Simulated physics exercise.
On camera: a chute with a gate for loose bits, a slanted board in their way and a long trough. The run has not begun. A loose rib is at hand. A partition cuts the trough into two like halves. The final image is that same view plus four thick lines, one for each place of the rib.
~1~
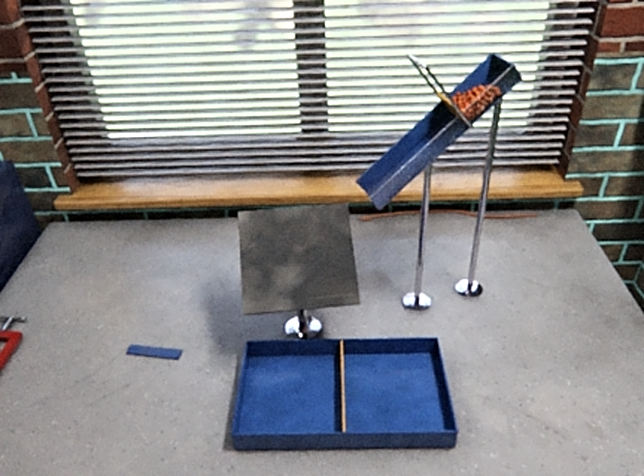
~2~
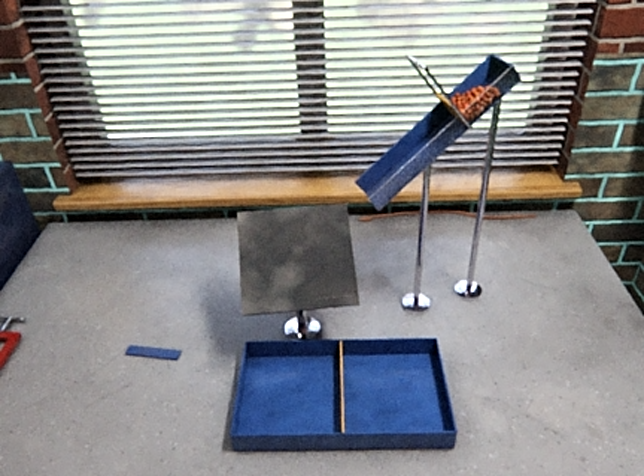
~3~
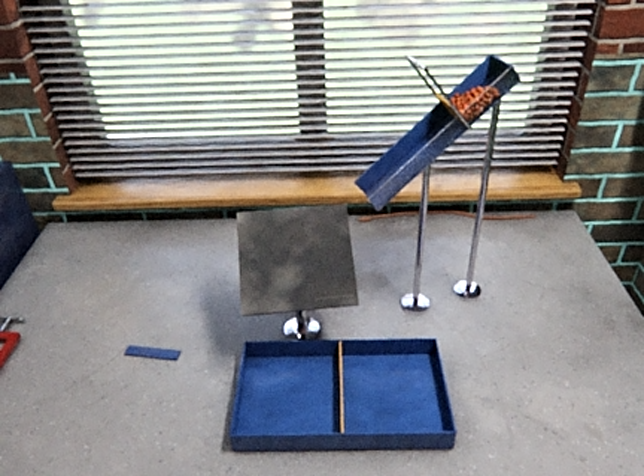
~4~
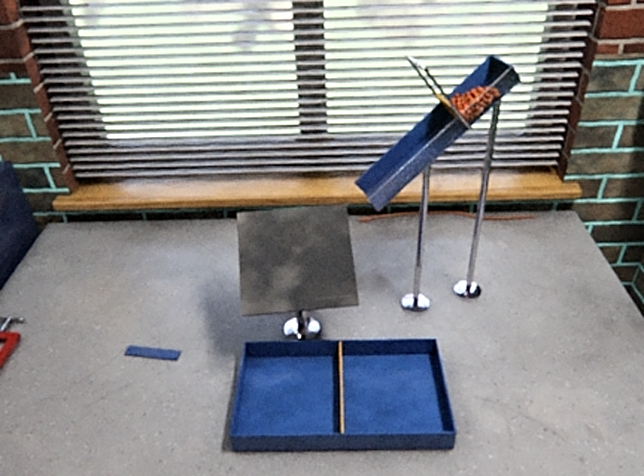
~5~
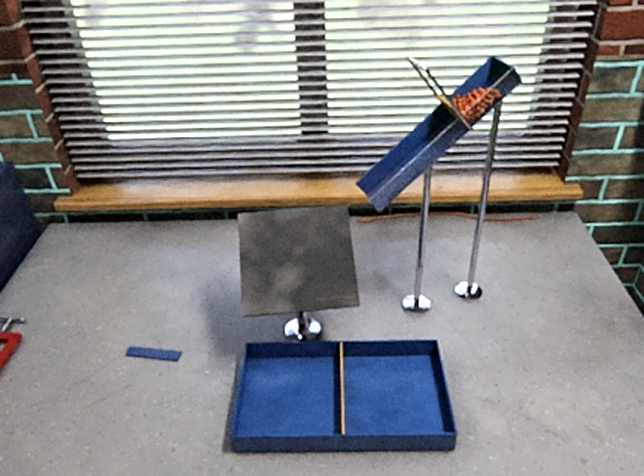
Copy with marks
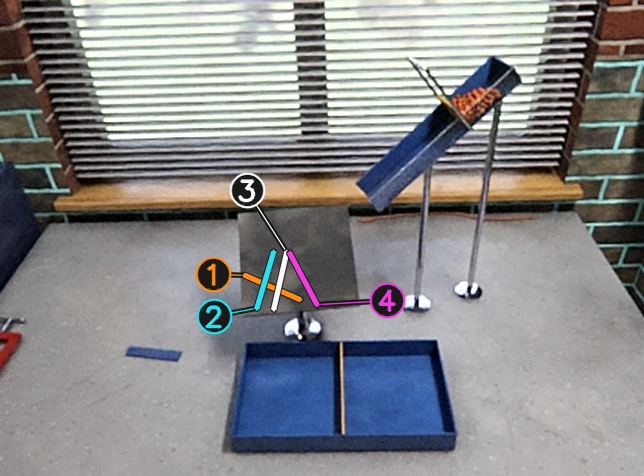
At the start, a tilted blue chute on two metal stands holds reddish-orange pieces behind a thin gate, with a slanted dark board and a divided blue trough below on a grey table. Nothing noticeably moves; the pieces stay behind the gate, and the trough remains empty throughout.
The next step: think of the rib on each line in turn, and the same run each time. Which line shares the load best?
4.
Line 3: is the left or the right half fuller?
The left half.
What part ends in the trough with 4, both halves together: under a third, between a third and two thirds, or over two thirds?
It is over two thirds.
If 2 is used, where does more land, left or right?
More lands on the left.
On the marked copy, line 1 from (244, 275) to (299, 299); line 2 from (273, 252) to (256, 308); line 3 from (286, 252) to (273, 308); line 4 from (289, 253) to (316, 304).
For line 1, of what is caught, almost all in the left half, just a few in the right.
For line 2, of what is caught, almost all in the left half, just a few in the right.
For line 3, of what is caught, almost all in the left half, just a few in the right.
For line 4, of what is caught, roughly half in the left half, roughly half in the right.
